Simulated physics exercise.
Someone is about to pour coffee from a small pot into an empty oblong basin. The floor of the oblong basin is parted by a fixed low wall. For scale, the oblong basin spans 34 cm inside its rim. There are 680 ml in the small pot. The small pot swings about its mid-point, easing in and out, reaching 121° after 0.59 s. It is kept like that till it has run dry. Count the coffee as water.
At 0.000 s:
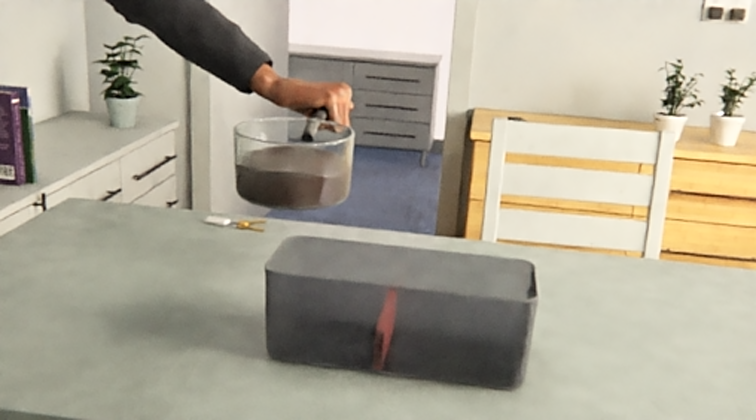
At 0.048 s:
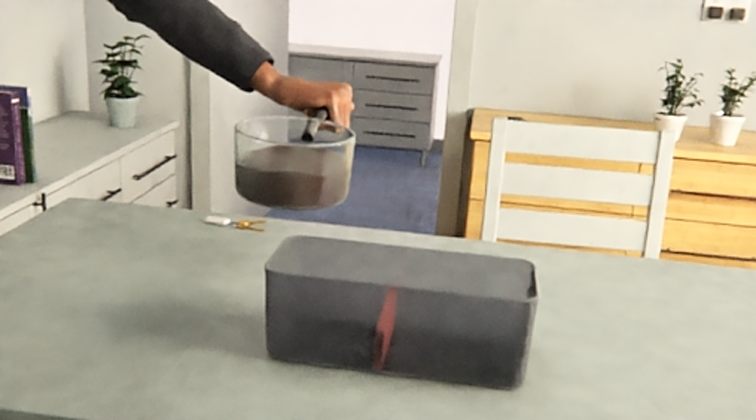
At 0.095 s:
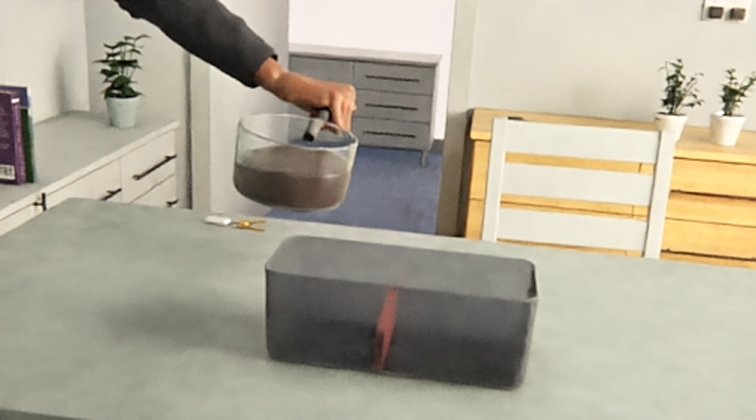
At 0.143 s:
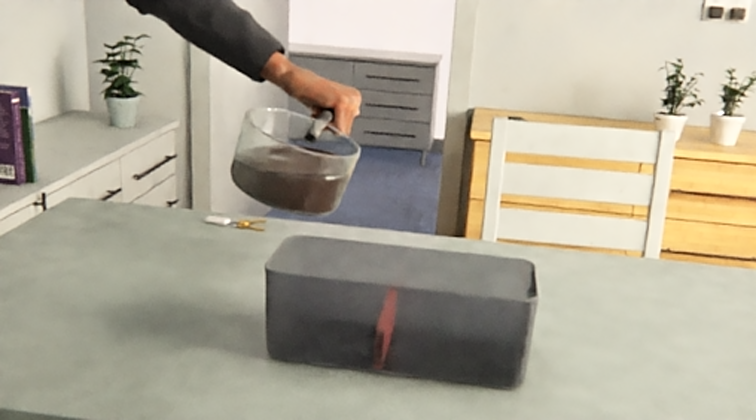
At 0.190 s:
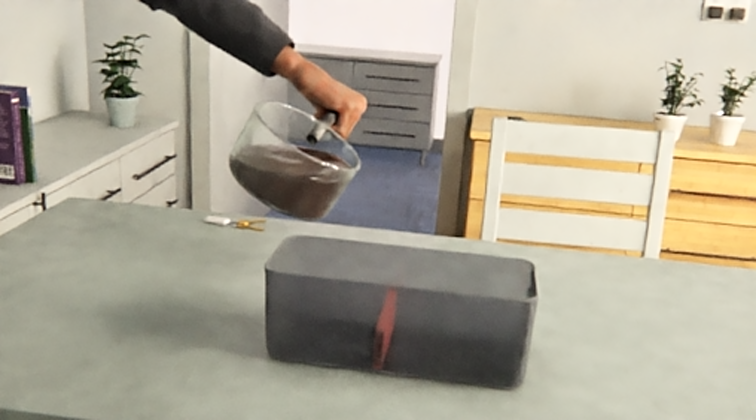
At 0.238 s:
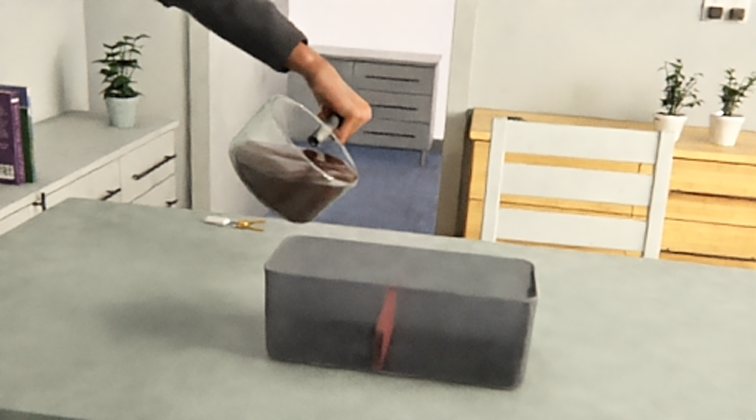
A hand in a dark sleeve holds a clear glass pot of brown liquid above a grey-green table, seen from slightly above in a bright room by a camera that stays still. A dark grey oblong basin with a red mark sits below, with white drawers and plants left, a white chair right. The hand gradually tilts the level pot steeply, its right rim dipping as the liquid shifts inside.
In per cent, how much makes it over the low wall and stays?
About 14 per cent.
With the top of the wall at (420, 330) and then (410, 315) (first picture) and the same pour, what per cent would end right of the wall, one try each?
First 30, then 15 per cent.
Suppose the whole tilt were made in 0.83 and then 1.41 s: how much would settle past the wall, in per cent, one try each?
First 20, then 35 per cent.
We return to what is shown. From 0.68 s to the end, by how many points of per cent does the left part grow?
Some 6 per cent.
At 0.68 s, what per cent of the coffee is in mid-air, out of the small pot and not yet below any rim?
Near 18 in a hundred.
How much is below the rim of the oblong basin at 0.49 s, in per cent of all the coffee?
Near 48 in a hundred.
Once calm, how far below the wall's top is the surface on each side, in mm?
Left about 24 mm, right about 50 mm.
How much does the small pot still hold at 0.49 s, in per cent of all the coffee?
About 18 per cent.
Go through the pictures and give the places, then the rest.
In the first picture, it leans 0°; its right rim is at (352, 137); the coffee meets the walls at (242, 154) and (349, 164); the oblong basin's rim runs from (276, 253) to (536, 282); the wall's top is at (387, 311).
In the second picture, it leans 2°; its right rim is at (353, 139); the coffee meets the walls at (242, 154) and (349, 164).
In the third picture, it leans 8°; its right rim is at (355, 145); the coffee meets the walls at (242, 152) and (350, 165).
In the fourth picture, it leans 17°; its right rim is at (358, 155); the coffee meets the walls at (241, 151) and (351, 166).
In the fifth picture, it leans 28°; its right rim is at (358, 168); the coffee meets the walls at (236, 148) and (353, 169).
In the sixth picture, it leans 42°; its right rim is at (354, 183); the coffee meets the walls at (239, 143) and (357, 174).
By 0.49 s the tilt is 113° and 19 per cent is still to pour, 43 is left of the wall and 5 right of it.
By 0.68 s the tilt is 121° and 2 per cent is still to pour, 73 is left of the wall and 7 right of it.
By 0.88 s the tilt is 121° and 0 per cent is still to pour, 78 is left of the wall and 13 right of it.
By 1.09 s the tilt is 121° and 0 per cent is still to pour, 79 is left of the wall and 14 right of it.
At rest 79 per cent lies left of the wall, 14 right of it and 7 outside.
